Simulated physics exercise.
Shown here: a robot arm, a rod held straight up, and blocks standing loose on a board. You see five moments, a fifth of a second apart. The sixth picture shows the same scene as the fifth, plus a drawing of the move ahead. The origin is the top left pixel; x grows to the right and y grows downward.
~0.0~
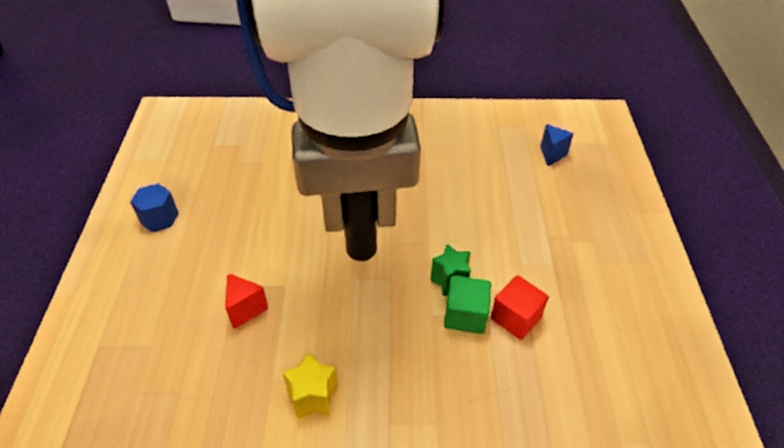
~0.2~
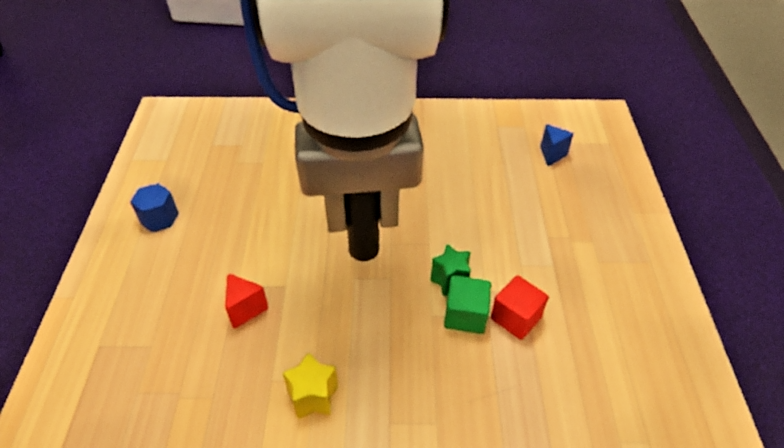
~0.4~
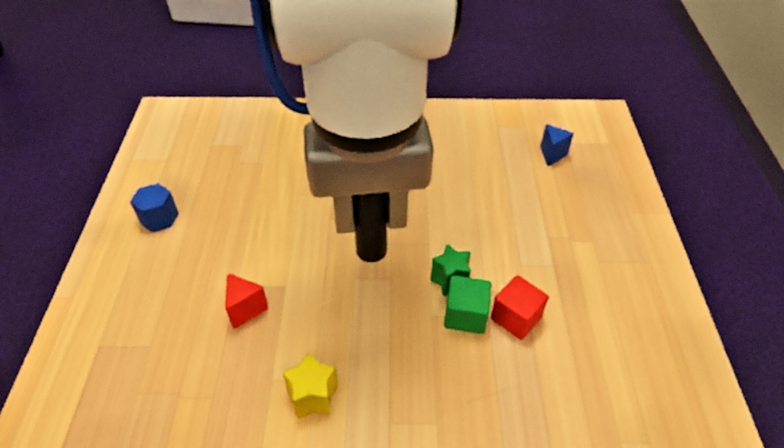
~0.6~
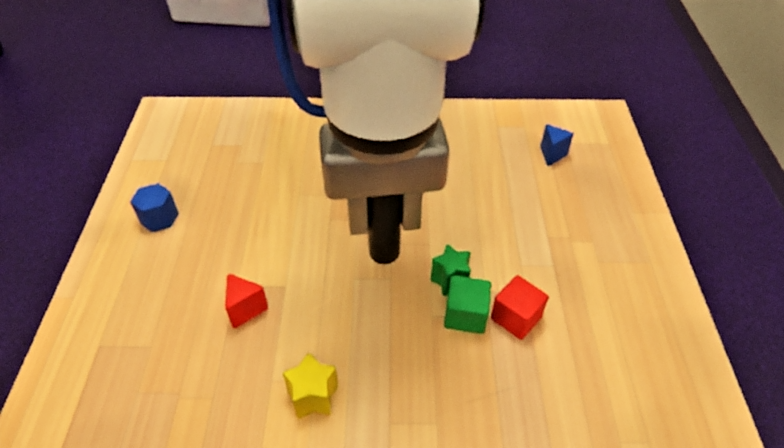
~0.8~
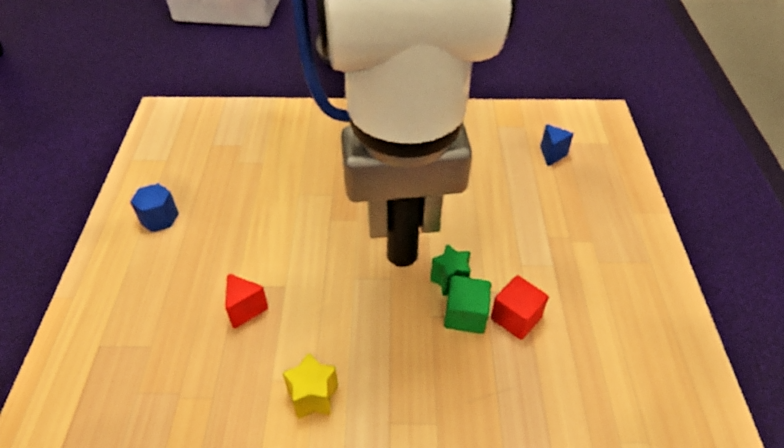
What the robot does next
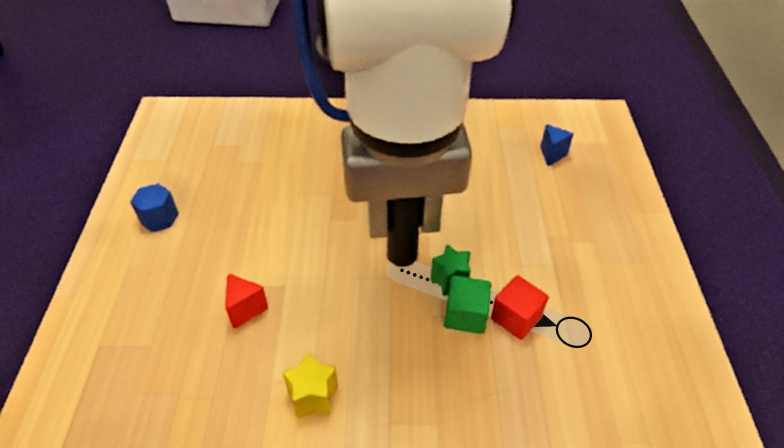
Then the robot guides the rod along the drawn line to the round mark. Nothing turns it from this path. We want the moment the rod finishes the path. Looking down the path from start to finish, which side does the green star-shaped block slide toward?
It will end up to the left.
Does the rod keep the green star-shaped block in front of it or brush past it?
In the end it is beside or behind the rod.
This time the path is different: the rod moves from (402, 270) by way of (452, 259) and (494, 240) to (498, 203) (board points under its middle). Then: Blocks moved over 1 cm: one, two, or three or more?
One block shifts.
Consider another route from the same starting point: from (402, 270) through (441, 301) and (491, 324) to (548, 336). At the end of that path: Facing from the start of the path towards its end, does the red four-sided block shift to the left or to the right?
It shifts leftward.
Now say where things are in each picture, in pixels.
The first frame shows lower end of the rod at (362, 249), tops of blocks, green star-shaped block at (454, 259), green four-sided block at (470, 294), red four-sided block at (522, 296).
The second frame shows rod at (364, 250), blocks as before.
The third frame shows rod at (372, 251), blocks as before.
The fourth frame shows rod at (384, 253), blocks as before.
The fifth frame shows rod at (402, 255), green star-shaped block at (454, 259), green four-sided block at (470, 294), red four-sided block at (522, 296).
The drawn path runs from (402, 270) directly to (574, 332).
On the path given first. One third of the way, rod at (460, 275); green star-shaped block at (490, 262), turned 15° clockwise; green four-sided block at (481, 304), turned 20° clockwise; red four-sided block at (530, 300), turned 20° anticlockwise.
Two thirds of the way, rod at (518, 296); green star-shaped block at (523, 264), turned 45° anticlockwise; green four-sided block at (502, 319), turned 90° clockwise; red four-sided block at (557, 316), turned 40° anticlockwise.
At the end, rod at (580, 318); green star-shaped block at (524, 265), turned 50° anticlockwise; green four-sided block at (503, 320), turned 95° clockwise; red four-sided block at (601, 347), turned 20° clockwise.
